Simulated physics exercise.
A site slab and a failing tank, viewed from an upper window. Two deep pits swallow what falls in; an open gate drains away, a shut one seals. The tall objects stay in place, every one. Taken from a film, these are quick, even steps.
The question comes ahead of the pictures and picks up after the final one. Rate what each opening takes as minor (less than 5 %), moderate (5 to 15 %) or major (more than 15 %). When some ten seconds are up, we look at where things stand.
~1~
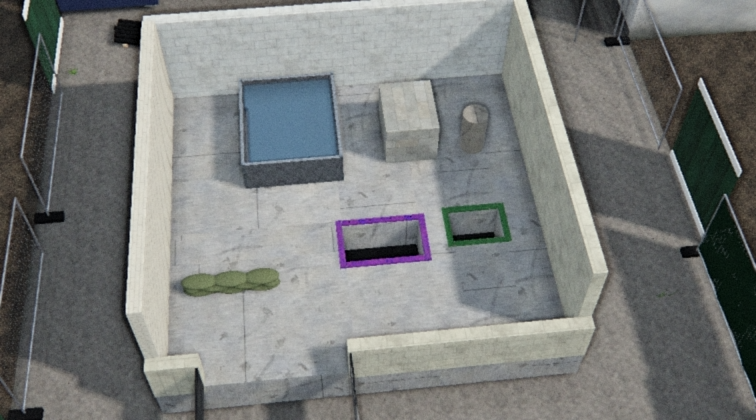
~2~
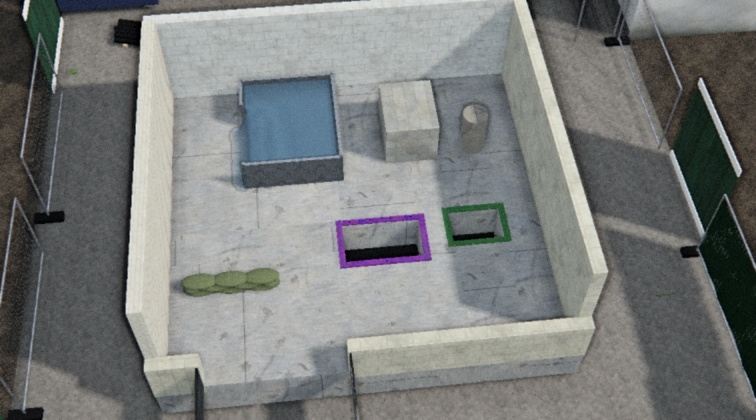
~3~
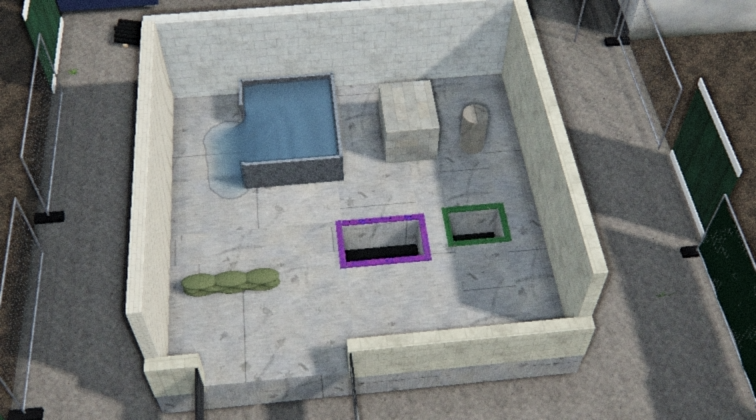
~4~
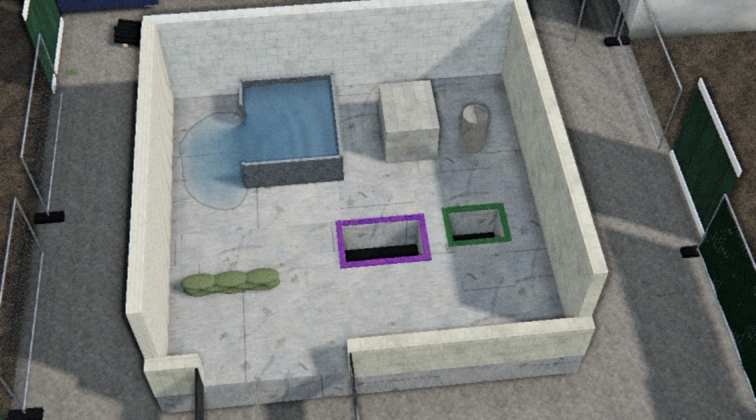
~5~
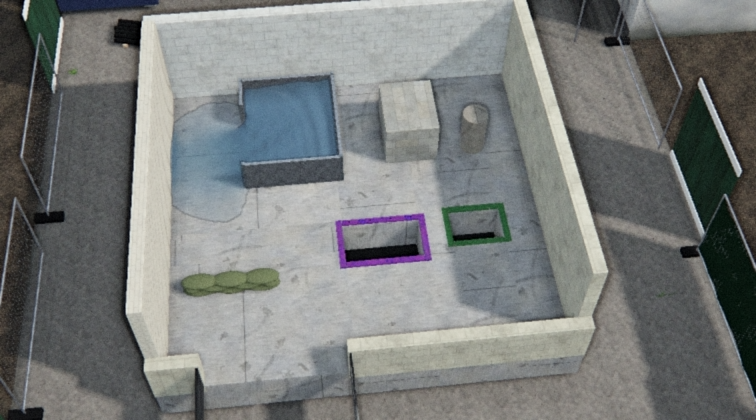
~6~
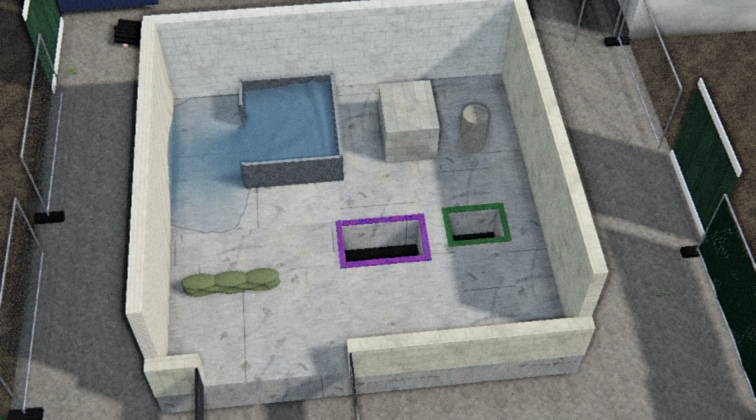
The gate - moderate, the purple pit - moderate, the green pit - minor.
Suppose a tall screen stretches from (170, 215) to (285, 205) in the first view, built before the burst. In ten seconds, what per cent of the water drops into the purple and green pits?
I'd say purple collects roughly 2 % while green collects roughly 6 %.
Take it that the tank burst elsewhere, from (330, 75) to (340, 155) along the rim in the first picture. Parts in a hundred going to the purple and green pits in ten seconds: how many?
Estimates in per cent: Purple 15, green 25.
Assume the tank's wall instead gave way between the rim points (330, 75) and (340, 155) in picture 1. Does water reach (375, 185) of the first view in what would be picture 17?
Check at the given point: Inundated.
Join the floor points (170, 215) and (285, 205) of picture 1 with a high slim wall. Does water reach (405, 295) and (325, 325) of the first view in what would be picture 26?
Spared, then spared.
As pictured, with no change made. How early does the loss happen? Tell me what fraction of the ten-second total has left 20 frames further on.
About 15 per cent.
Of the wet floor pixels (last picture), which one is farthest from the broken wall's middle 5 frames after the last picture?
The farthest wet point should be near (170, 297).
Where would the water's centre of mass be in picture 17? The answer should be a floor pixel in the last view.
Close to pixel (239, 165).
A moment on, water covers 15 % of the floor; the gate 0 %, the purple pit 0 %, the green pit 0 %.
Next, water covers 20 % of the floor; the gate 0 %, the purple pit 0 %, the green pit 0 %.
Then, water covers 40 % of the floor; the gate 1 %, the purple pit 2 %, the green pit 0 %.
Later, water covers 75 % of the floor; the gate 5 %, the purple pit 7 %, the green pit 0 %.
In the end, water covers 90 % of the floor; the gate 9 %, the purple pit 10 %, the green pit 2 %.
